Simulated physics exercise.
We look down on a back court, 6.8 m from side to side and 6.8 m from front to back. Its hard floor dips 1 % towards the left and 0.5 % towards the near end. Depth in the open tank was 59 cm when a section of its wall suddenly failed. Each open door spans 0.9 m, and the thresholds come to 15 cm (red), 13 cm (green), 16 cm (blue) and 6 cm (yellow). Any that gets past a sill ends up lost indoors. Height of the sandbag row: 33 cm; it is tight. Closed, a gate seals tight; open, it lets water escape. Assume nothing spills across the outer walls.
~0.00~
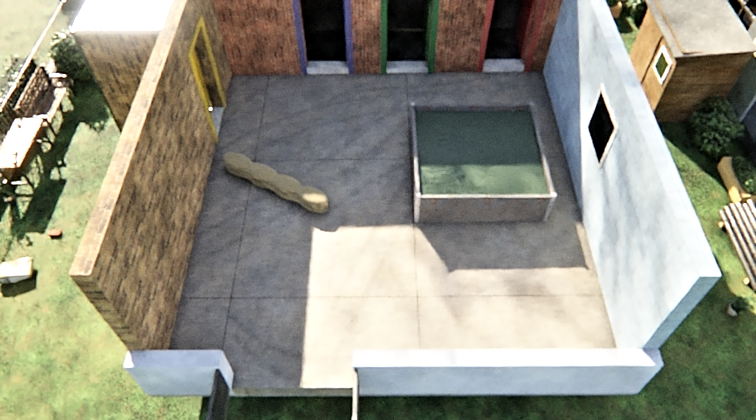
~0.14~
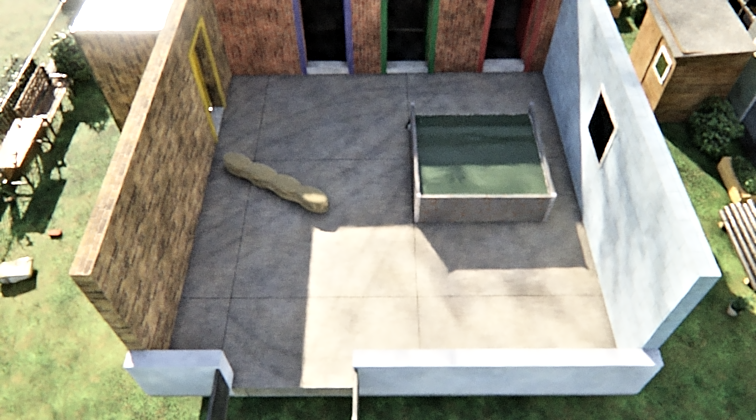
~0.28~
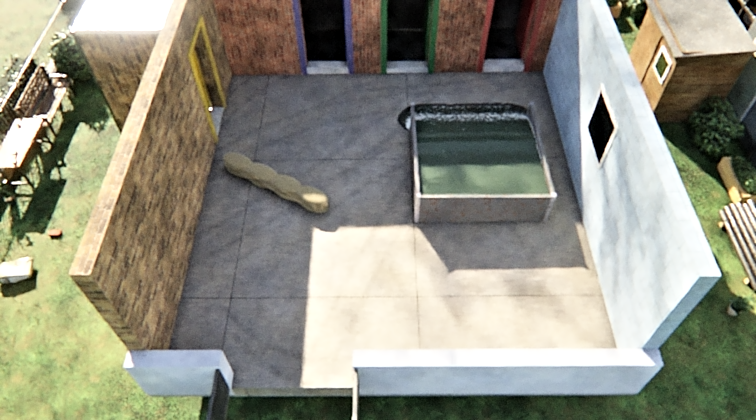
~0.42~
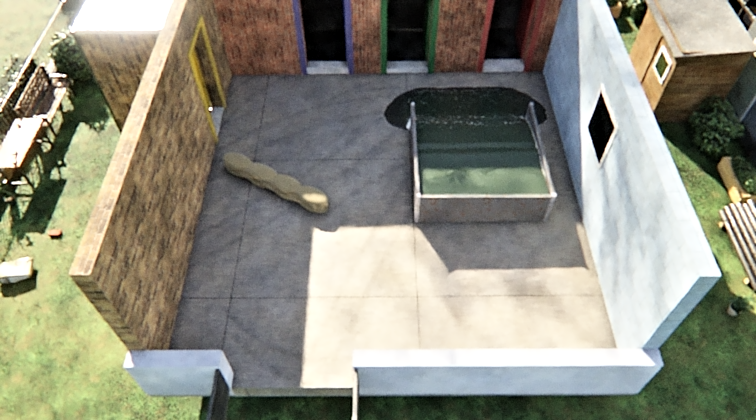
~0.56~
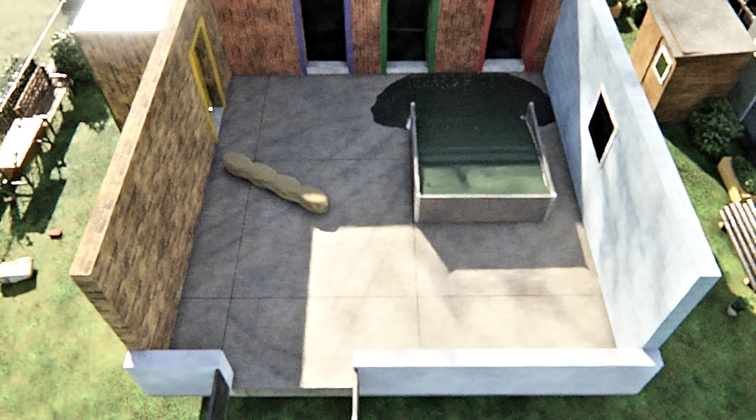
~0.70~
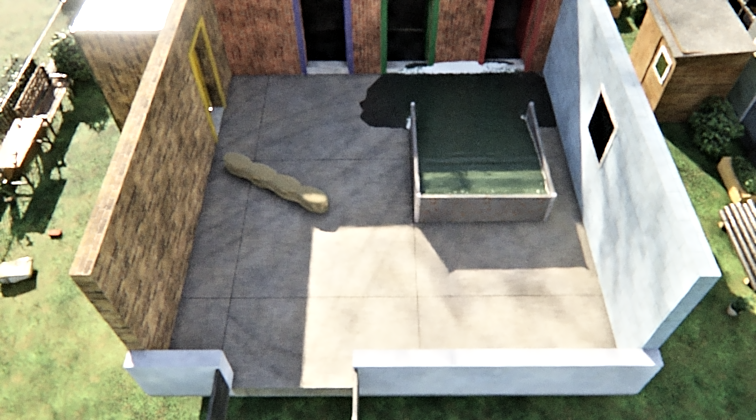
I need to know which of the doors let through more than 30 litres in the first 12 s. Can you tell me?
At the end, at the red door the amount will overshoot the limit; at the green door the amount will overshoot the limit; at the blue door the amount will not overshoot the limit; at the yellow door the amount will overshoot the limit.
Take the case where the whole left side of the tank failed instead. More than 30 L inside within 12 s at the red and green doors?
Compared with that limit, red falls short while green falls short.
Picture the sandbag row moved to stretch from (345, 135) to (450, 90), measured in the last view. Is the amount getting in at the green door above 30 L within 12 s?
Well, at green the limit is respected.
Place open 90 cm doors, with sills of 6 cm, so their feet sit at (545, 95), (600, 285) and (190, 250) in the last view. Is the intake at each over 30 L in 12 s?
Taking them in order, the first gets enough, the second too little and the third too little.
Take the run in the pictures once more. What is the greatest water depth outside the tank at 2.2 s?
About 37 cm.
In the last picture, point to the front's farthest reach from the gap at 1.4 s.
(322, 78).
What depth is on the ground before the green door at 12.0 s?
The depth there is around 6.0 cm.
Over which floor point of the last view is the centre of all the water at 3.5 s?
(435, 121).
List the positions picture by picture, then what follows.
In the first picture, the open tank at (478, 150) is whole and still, 59 cm deep.
In the second picture, water pours out on the open tank's far side and has run 1.2 m, to a hidden place; typically 11 cm deep outside, 59 cm at the open tank's back.
In the third picture, the front is at (404, 115), 1.4 m from the gap on the open tank's far side; 1.6 m2 of floor is under water; 59 cm left at the back of the open tank.
In the fourth picture, the front is at (392, 109), 1.6 m from the gap on the open tank's far side; 3.1 m2 of floor is under water; 59 cm left at the back of the open tank.
In the fifth picture, water pours out on the open tank's far side and has run 2.0 m, to (392, 88); typically 8 cm deep outside, 59 cm at the open tank's back.
In the sixth picture, the front is at (389, 73), 2.4 m from the gap on the open tank's far side; 6.0 m2 of floor is under water; 56 cm left at the back of the open tank.
After 1.4 s water covers 15 % of the floor and is deepest (41 cm) near (455, 76); red door 31 cm at the sill, 43 L in, green door 29 cm at the sill, 38 L in, blue door 4 cm at the sill, 0 L in, yellow door not reached.
After 2.2 s water covers 20 % of the floor and is deepest (37 cm) near (538, 75); red door 34 cm at the sill, 125 L in, green door 29 cm at the sill, 115 L in, blue door 12 cm at the sill, 0 L in, yellow door not reached.
After 3.5 s water covers 35 % of the floor and is deepest (26 cm) near (240, 79); red door 23 cm at the sill, 222 L in, green door 20 cm at the sill, 188 L in, blue door 10 cm at the sill, 0 L in, yellow door 16 cm at the sill, 14 L in.
After 7.0 s water covers 75 % of the floor and is deepest (16 cm) near (231, 165); red door 6 cm at the sill, 239 L in, green door 7 cm at the sill, 202 L in, blue door 5 cm at the sill, 0 L in, yellow door 15 cm at the sill, 142 L in.
After 12.0 s water covers 90 % of the floor and is deepest (10 cm) near (213, 158); red door 6 cm at the sill, 239 L in, green door 6 cm at the sill, 202 L in, blue door 7 cm at the sill, 0 L in, yellow door 9 cm at the sill, 220 L in.
